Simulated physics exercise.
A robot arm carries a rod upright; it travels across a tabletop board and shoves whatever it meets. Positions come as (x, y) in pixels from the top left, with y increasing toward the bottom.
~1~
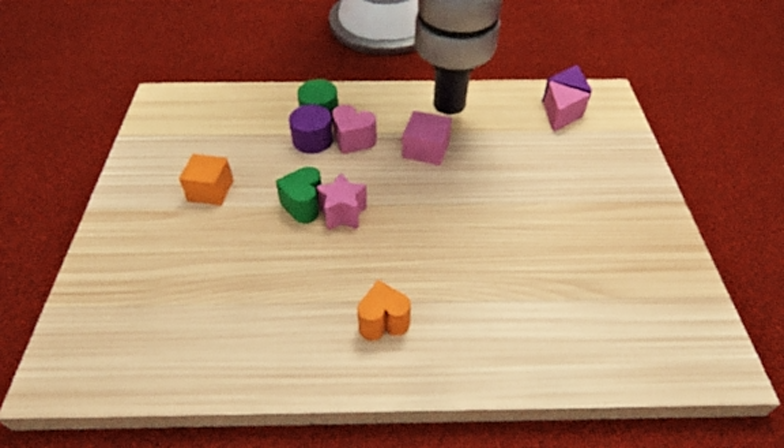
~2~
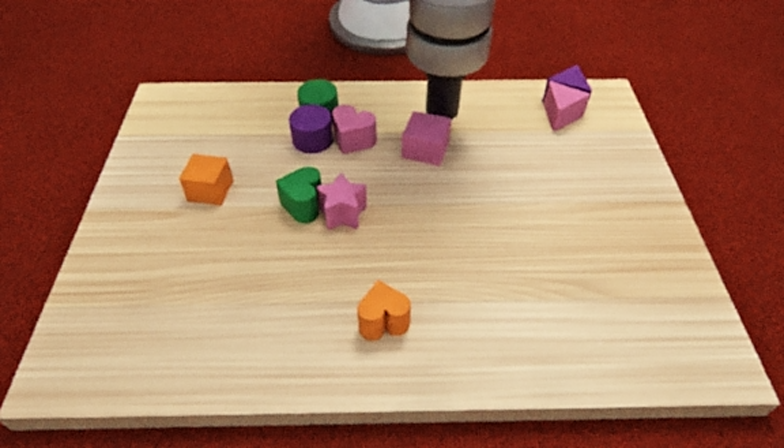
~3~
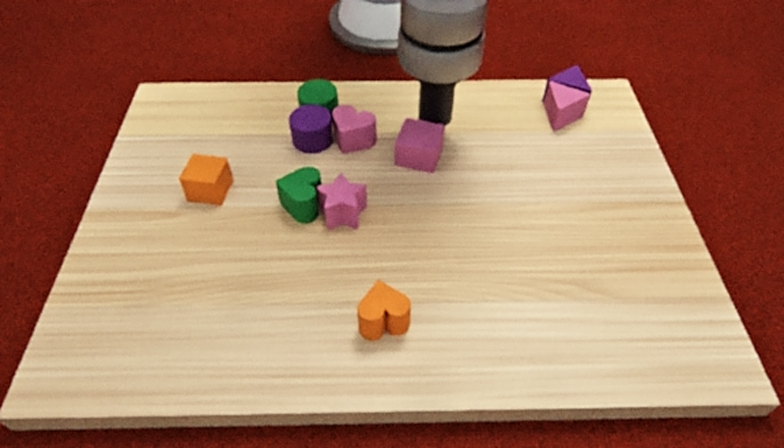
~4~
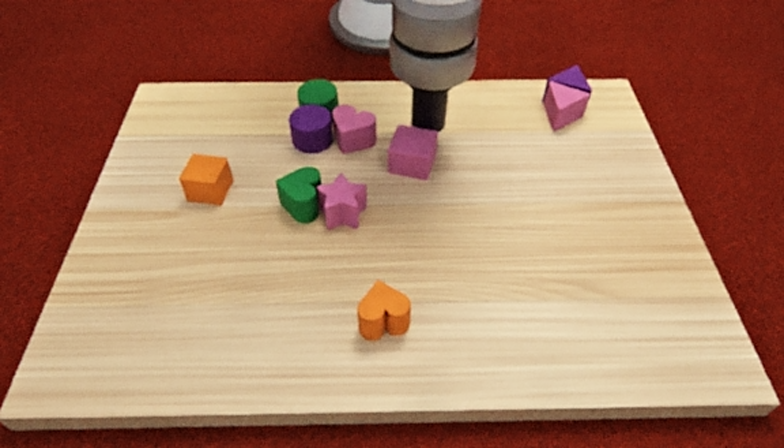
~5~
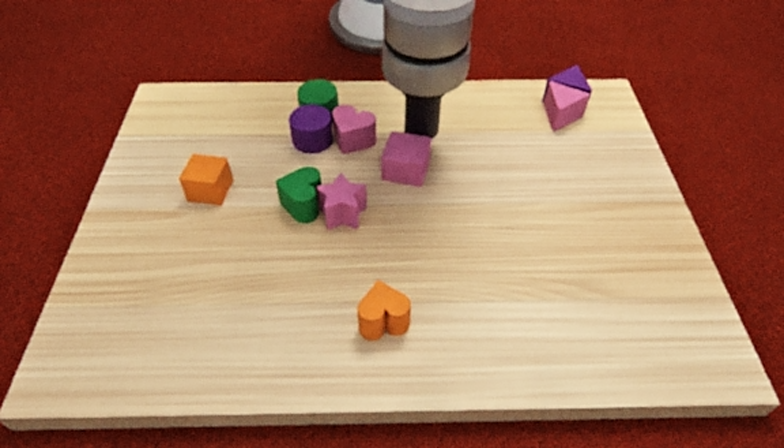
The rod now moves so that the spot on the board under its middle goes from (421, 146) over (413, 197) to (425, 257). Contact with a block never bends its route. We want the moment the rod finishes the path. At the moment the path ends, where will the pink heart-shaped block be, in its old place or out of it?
By the end it is where it was.
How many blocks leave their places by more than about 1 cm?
2.
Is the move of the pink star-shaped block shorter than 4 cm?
I'd say yes.
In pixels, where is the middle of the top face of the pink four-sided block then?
Roughly at (374, 213).
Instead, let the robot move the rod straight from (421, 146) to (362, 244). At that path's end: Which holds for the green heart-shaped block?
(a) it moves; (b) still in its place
b (still in its place)
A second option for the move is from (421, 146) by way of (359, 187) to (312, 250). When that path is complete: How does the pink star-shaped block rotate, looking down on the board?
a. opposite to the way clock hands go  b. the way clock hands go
I'll go with b - the way clock hands go.
What follows on the original path. One third of the way, rod at (417, 163); pink four-sided block at (389, 177), turned 40° clockwise.
Two thirds of the way, rod at (415, 200); pink star-shaped block at (328, 201), turned 50° clockwise; pink four-sided block at (375, 210), turned 65° clockwise.
At the end, rod at (426, 242); pink star-shaped block at (327, 201), turned 50° clockwise; pink heart-shaped block not moved; pink four-sided block at (374, 213), turned 70° clockwise.
